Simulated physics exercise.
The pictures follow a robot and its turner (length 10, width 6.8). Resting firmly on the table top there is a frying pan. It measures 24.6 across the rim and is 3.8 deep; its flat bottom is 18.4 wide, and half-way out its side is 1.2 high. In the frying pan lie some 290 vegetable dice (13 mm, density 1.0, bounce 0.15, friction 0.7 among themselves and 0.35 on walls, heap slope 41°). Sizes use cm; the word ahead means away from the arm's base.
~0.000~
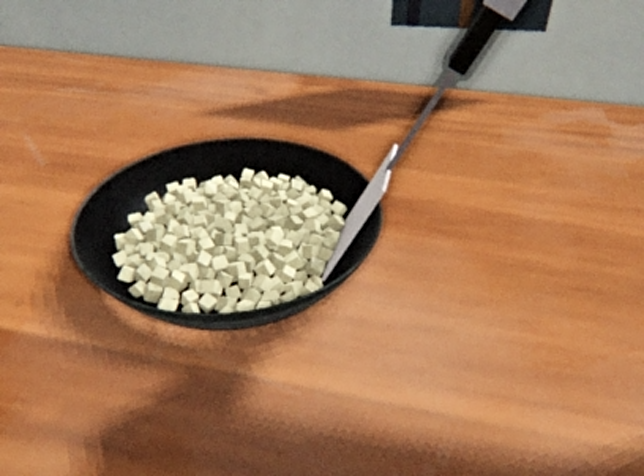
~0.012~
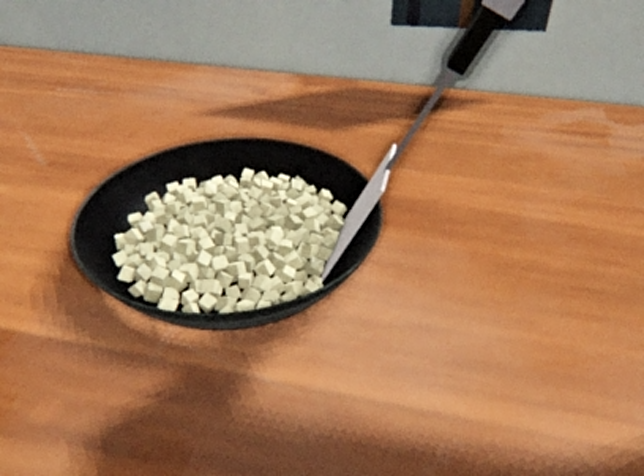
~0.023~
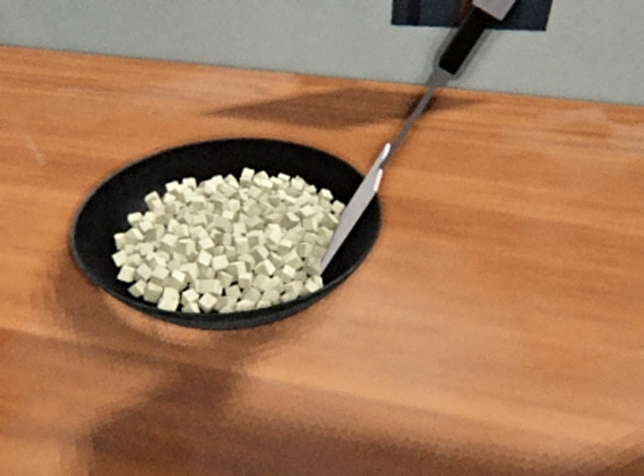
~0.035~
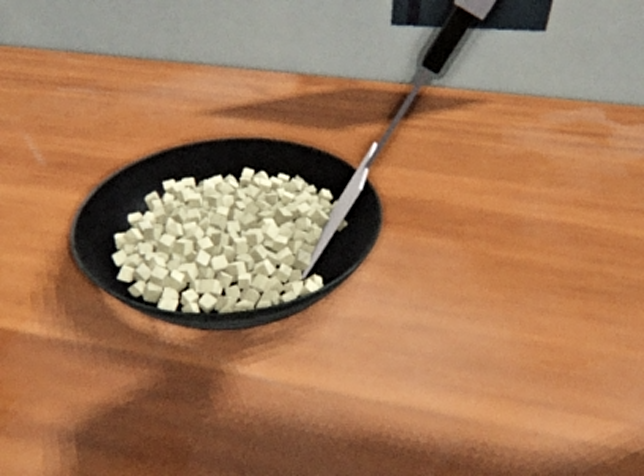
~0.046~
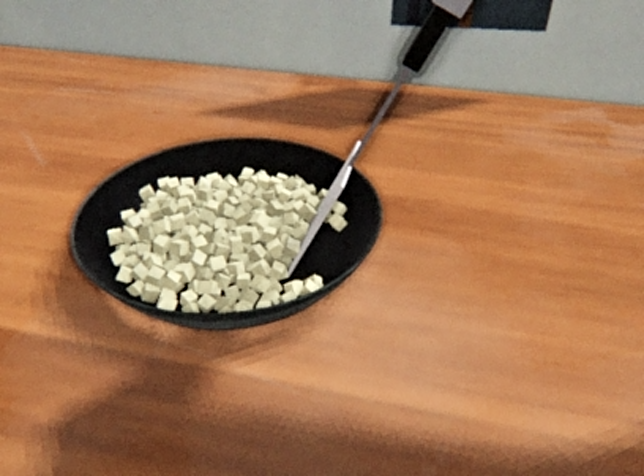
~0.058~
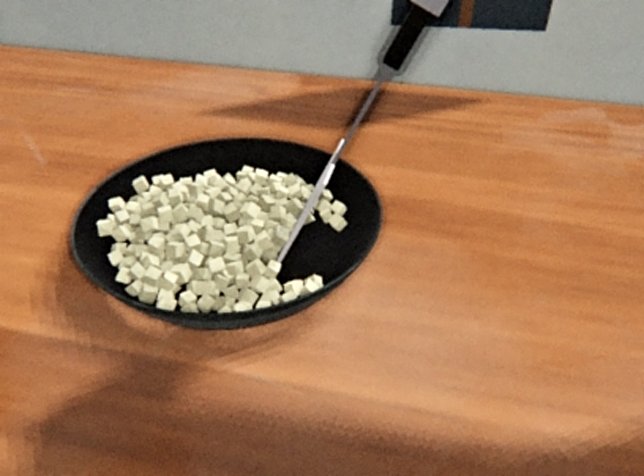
A turner sweeping left through pale vegetable dice in a black frying pan on a wooden table, pushing many cubes leftward.
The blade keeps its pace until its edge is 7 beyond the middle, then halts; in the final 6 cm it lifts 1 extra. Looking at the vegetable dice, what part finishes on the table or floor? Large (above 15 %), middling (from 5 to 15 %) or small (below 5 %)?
Large; above 15 %.
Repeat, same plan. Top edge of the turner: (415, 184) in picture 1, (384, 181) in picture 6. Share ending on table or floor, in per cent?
Some 15 percent ends up on the table or floor.
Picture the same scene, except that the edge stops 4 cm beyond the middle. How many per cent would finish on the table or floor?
Near 15 per cent.
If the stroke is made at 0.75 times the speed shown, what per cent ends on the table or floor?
I'd put it around 20 per cent.
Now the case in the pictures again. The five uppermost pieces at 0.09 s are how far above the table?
About 6 cm.
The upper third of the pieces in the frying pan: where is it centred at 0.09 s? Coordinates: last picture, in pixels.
(186, 207).
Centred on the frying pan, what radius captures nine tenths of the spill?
Around 30 centimetres from the centre.
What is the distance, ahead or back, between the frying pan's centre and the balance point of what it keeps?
Roughly 3.5 centimetres ahead.
After 0.09 s, sloping 65°, highest piece 6 above the table; 292 in the frying pan.
After 0.13 s, sloping 65°, highest piece 8 above the table; 288 in the frying pan, 4 on the blade or in flight.
After 0.34 s, sloping 65°, highest piece 11 above the table; 217 in the frying pan, 70 on the table or floor, 5 on the blade or in flight.
After 1.39 s, sloping 65°, highest piece 5 above the table; 217 in the frying pan, 75 on the table or floor.
At rest, 217 in the frying pan, 75 on the table or floor. That is 26 % on the table or floor.
